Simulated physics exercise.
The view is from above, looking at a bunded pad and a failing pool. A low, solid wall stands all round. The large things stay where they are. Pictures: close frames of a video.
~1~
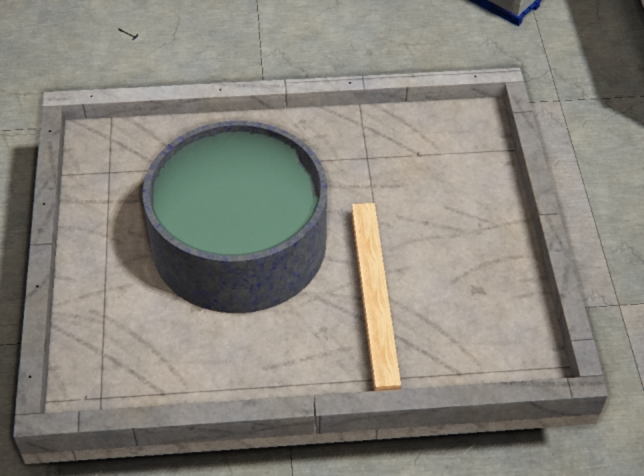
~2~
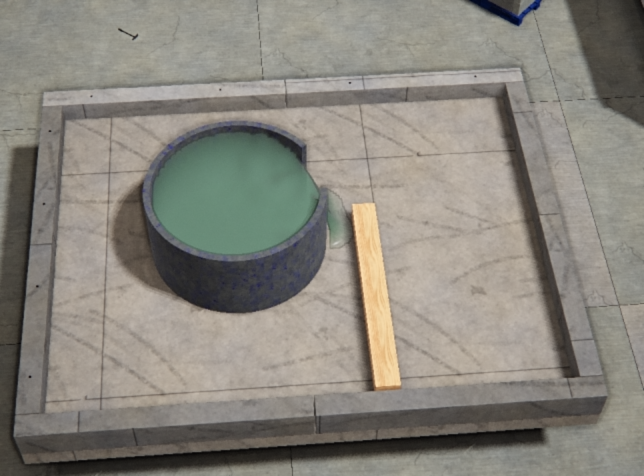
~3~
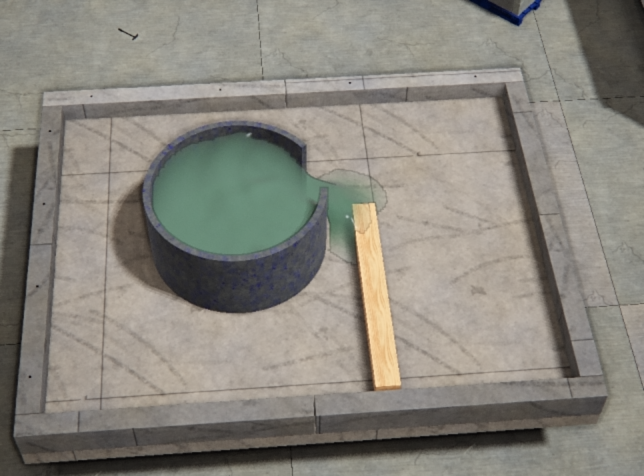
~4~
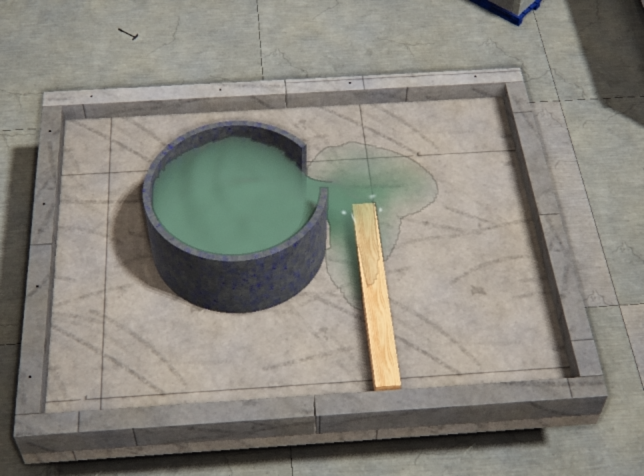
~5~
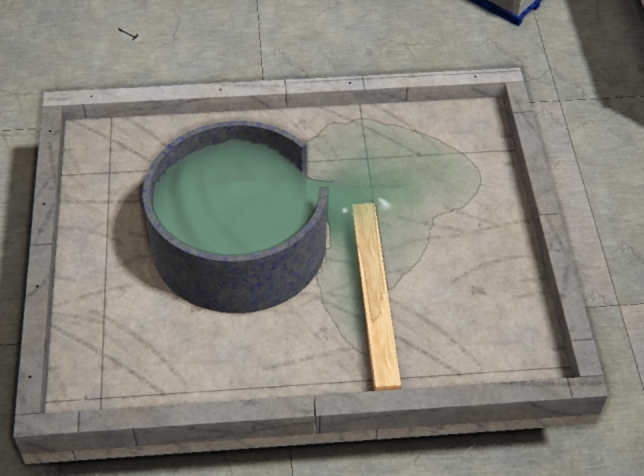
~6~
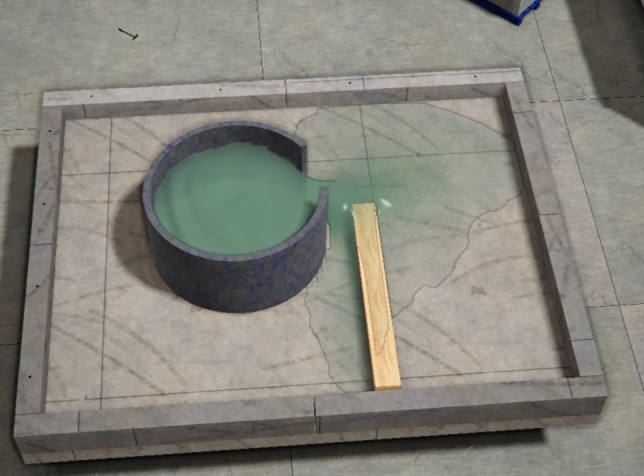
Round dark pool of green water leaking through a gap in its right side, spreading across a walled pad around a wooden plank.
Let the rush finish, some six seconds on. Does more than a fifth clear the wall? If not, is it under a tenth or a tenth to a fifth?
My read: A low spill, short of one tenth.
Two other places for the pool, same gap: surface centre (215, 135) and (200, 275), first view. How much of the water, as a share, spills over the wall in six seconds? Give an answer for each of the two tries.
Log: 10 percent, 0 percent, in order.
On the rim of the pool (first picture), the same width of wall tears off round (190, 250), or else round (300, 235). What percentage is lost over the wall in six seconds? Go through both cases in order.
Note: Try one around 12 in a hundred, try two around 10.
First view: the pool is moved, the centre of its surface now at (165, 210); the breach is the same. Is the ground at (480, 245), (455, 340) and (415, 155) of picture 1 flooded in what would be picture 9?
Taking them in order: The first is spared, the second spared and the third submerged.
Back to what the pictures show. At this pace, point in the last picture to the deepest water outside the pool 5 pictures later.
Pointing at (499, 107).
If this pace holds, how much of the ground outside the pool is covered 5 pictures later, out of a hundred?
I make it 45 per cent.
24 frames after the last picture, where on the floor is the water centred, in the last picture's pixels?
(343, 243).
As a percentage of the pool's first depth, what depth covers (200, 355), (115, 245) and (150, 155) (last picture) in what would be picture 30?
Respectively 2, 0 and 2 per cent.
A moment on, water covers 35 % of the floor; the low wall has let 0 % over.
Next, water covers 40 % of the floor; the low wall has let 0 % over.
Then, water covers 55 % of the floor; the low wall has let 2 % over.
Later, water covers 65 % of the floor; the low wall has let 3 % over.
In the end, water covers 80 % of the floor; the low wall has let 3 % over.
